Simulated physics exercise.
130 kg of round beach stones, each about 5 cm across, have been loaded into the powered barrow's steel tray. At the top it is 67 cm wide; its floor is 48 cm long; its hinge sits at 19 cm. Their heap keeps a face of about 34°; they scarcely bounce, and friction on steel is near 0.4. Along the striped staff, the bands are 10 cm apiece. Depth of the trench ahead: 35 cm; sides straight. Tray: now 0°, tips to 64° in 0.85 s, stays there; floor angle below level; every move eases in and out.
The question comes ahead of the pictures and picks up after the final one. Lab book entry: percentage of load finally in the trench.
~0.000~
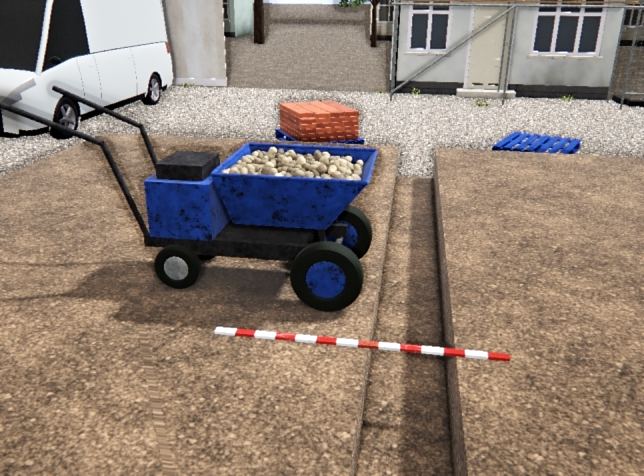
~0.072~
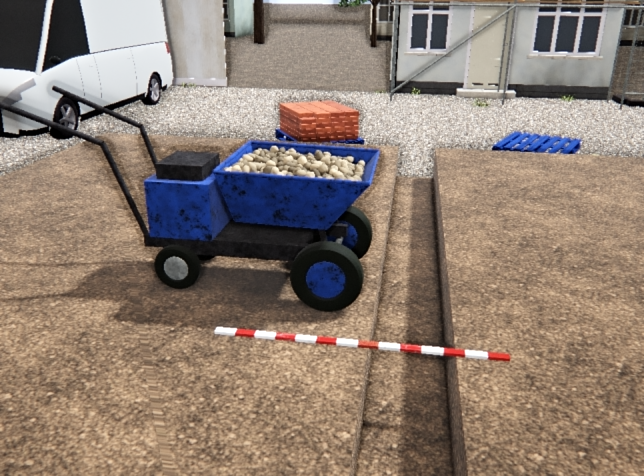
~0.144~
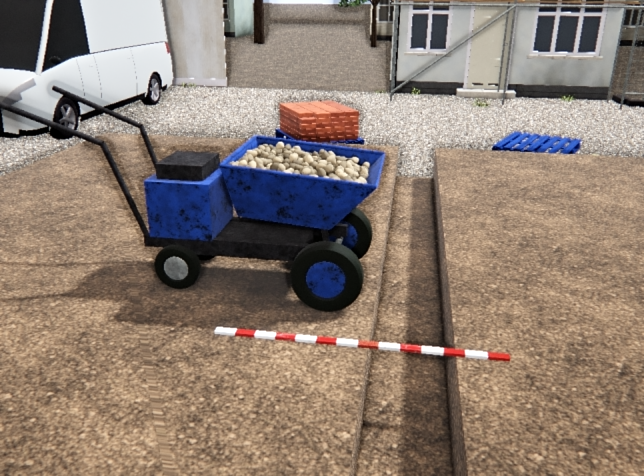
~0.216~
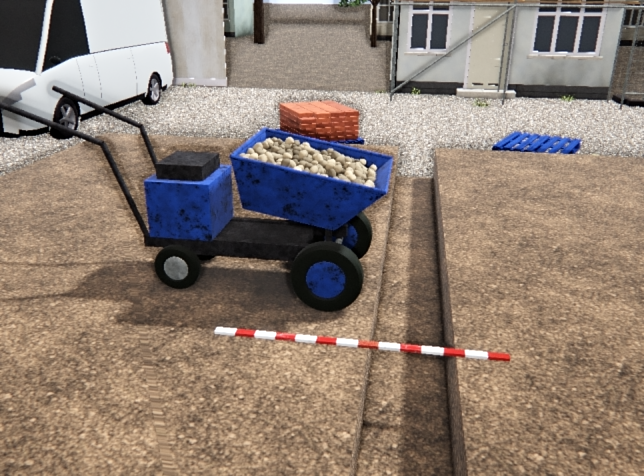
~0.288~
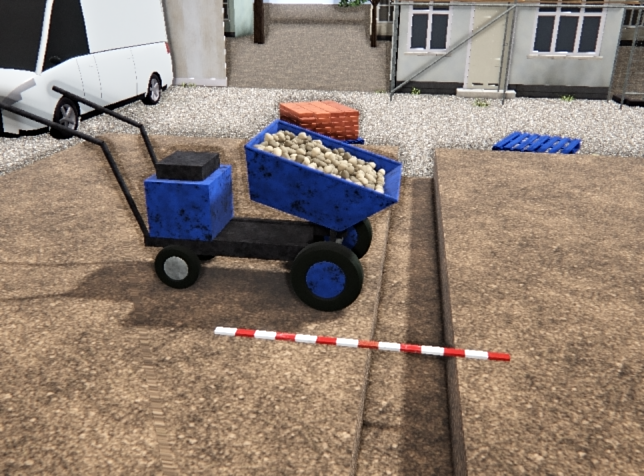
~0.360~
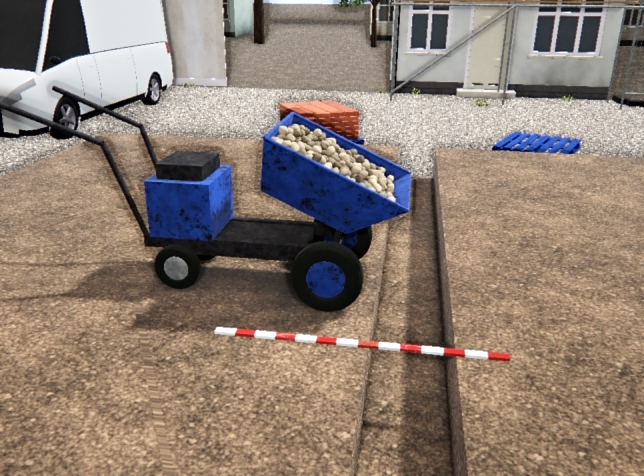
Approx. 33 percent.
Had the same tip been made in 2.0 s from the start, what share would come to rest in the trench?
Expected share: Around 45%.
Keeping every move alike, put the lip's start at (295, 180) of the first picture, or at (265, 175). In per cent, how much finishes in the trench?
Roughly 95 per cent, then 85 per cent.
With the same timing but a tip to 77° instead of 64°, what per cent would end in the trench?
Then roughly 30 percent.
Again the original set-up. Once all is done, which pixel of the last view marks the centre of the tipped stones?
Roughly at pixel (483, 292).
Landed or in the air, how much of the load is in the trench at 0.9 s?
By that moment, roughly 5 per cent of the load.
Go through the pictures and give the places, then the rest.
In the first picture, the tray is at 0°, its lip at (367, 183); the top of the load is at (298, 158).
In the second picture, the tray is at 1°, its lip at (370, 184); the top of the load is at (284, 157); the stones move at 0.3 m/s on average.
In the third picture, the tray is at 5°, its lip at (376, 187); the top of the load is at (274, 152); the stones move at 0.5 m/s on average.
The fourth picture shows lip at (386, 193), floor tilted 10°, highest stones at (274, 145); the stones move at 0.7 m/s on average.
The fifth picture shows lip at (397, 201), floor tilted 17°, highest stones at (284, 138); the stones move at 0.9 m/s on average.
In the sixth picture, the tray is at 25°, its lip at (408, 211); the top of the load is at (294, 132); the stones move at 1.0 m/s on average.
After 0.6 s the floor is at 54°; 100 % in the tray; the foremost stones are at (432, 238).
After 0.9 s the floor is at 64°; 69 % in the tray, 3 % in the trench, 28 % past the trench; the foremost stones are at (506, 293).
After 1.3 s the floor is at 64°; 30 % in the tray, 6 % in the trench, 64 % past the trench; the foremost stones are at (627, 302).
After 3.2 s the floor is at 64°; 0 % in the tray, 33 % in the trench, 67 % past the trench; the foremost stones are past the picture's edge.
